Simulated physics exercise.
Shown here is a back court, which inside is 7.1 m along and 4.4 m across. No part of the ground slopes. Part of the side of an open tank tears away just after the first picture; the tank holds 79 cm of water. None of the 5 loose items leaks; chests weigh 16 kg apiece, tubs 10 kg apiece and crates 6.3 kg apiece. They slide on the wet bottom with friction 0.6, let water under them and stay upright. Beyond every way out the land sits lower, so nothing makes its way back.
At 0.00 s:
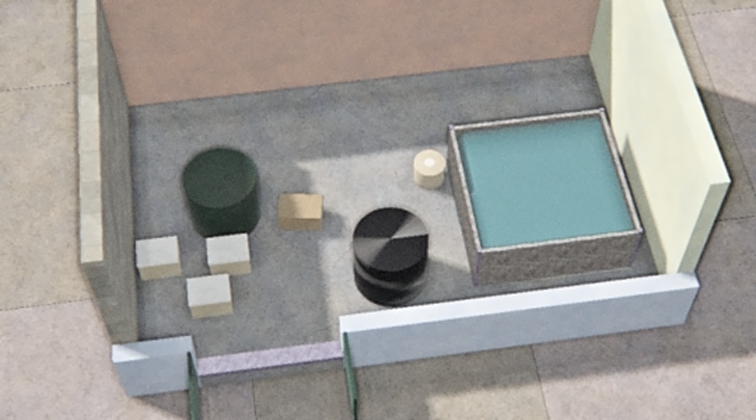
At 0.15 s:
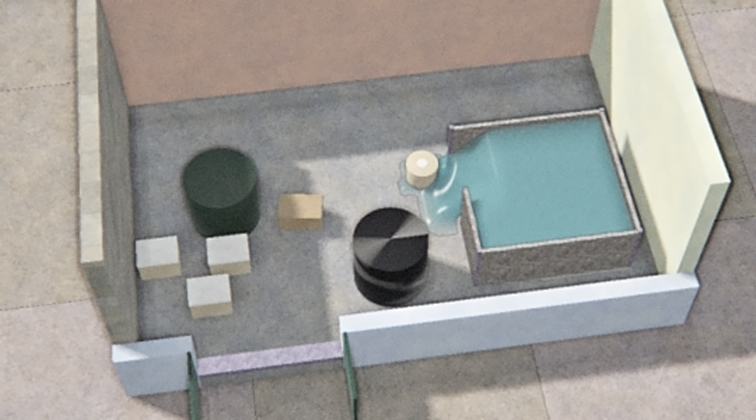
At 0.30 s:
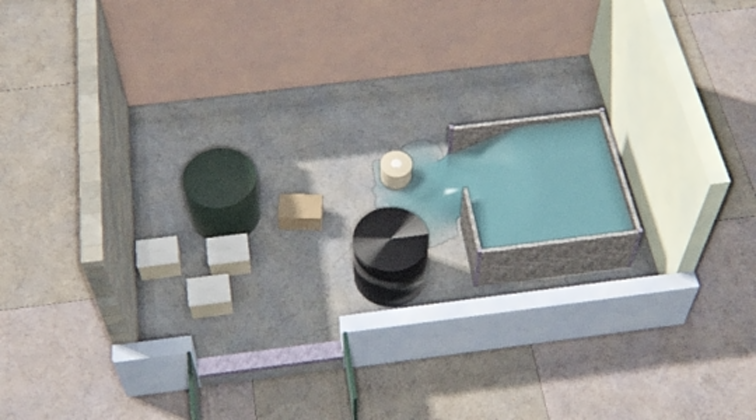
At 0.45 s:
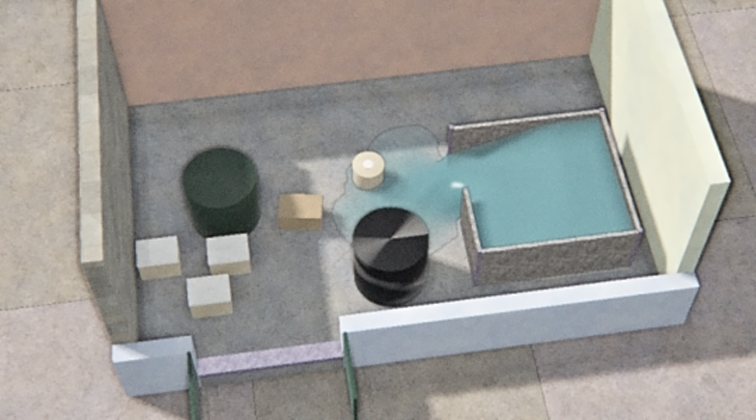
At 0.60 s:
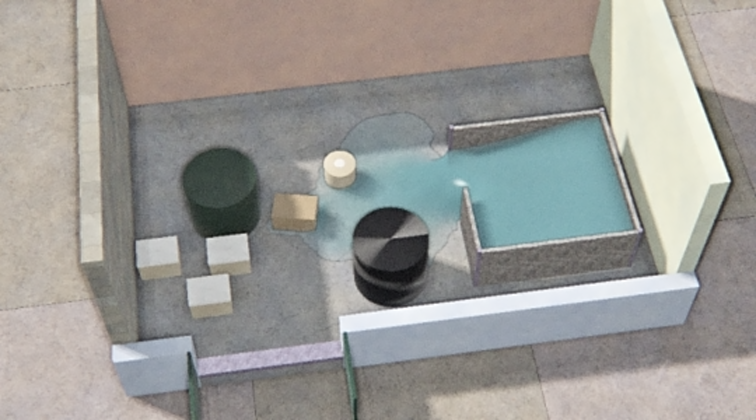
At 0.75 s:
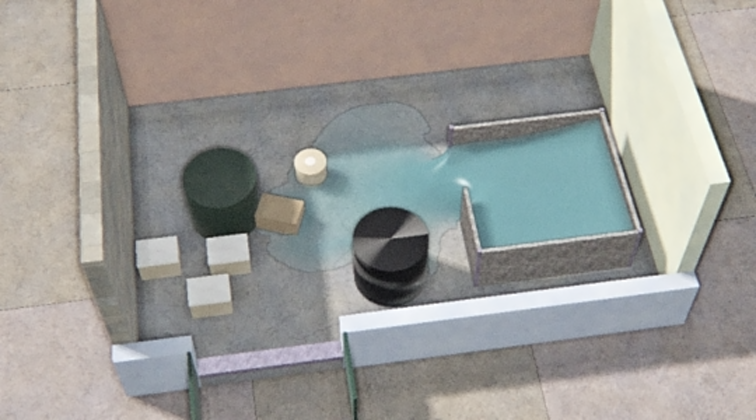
The clip shows a walled court where the left side of a raised water tank opens and water spreads leftward across the floor, carrying a small cream tub steadily left, then shifting a tan crate slightly left.
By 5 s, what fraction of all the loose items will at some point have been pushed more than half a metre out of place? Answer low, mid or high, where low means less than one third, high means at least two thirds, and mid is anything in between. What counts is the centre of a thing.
High.
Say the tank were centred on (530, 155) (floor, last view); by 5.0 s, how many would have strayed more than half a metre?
Count: 4.
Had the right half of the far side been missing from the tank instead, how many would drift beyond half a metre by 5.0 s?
Count: 2.
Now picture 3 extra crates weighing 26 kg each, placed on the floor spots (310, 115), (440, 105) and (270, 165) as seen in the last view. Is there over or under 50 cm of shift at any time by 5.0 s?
In order: Beyond it, within it, beyond it.
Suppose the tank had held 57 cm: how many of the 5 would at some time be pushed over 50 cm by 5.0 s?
So the tally would be 5.
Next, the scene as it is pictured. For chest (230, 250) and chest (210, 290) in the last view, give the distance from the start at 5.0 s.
The first is off by 80 cm, the second by 80 cm.
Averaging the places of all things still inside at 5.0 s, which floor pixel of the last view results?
It sits at about (241, 301).
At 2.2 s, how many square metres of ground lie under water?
About 21 m2.
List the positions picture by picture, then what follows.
In the first picture, a tub at (430, 163) rests on the ground; a crate at (300, 206) rests on the ground; water covers 4.2 m2; 0 of 5 have shifted.
In the second picture, a tub at (422, 163) rests on the ground, 11 cm from its start; a crate at (300, 206), on the bottom; 4.8 m2 under water; 1 of 5 have shifted.
In the third picture, a tub at (396, 164) rests on the ground, 47 cm from its start; a crate at (300, 206), on the bottom; 5.7 m2 under water; 1 of 5 have shifted.
In the fourth picture, a tub at (368, 165) rests on the ground, 87 cm from its start; a crate at (300, 206), on the bottom; 6.9 m2 under water; 1 of 5 have shifted.
In the fifth picture, a tub at (340, 164) rests on the ground, 128 cm from its start; a crate at (295, 207) rests on the ground, 8 cm from its start; water covers 8.0 m2; 2 of 5 have shifted.
In the sixth picture, a tub at (310, 162) rests on the ground, 170 cm from its start; a crate at (279, 209), on the bottom, 29 cm from its start; water covers 9.5 m2; 2 of 5 have shifted.
After 1.1 s 1 of 5 are over 50 cm from their spots; 1 afloat.
After 2.2 s 4 of 5 are over 50 cm from their spots; 4 afloat.
After 3.5 s 3 of 5 are over 50 cm from their spots; 4 afloat.
After 5.0 s 5 of 5 are over 50 cm from their spots, and 5 have been at some point; 4 afloat.
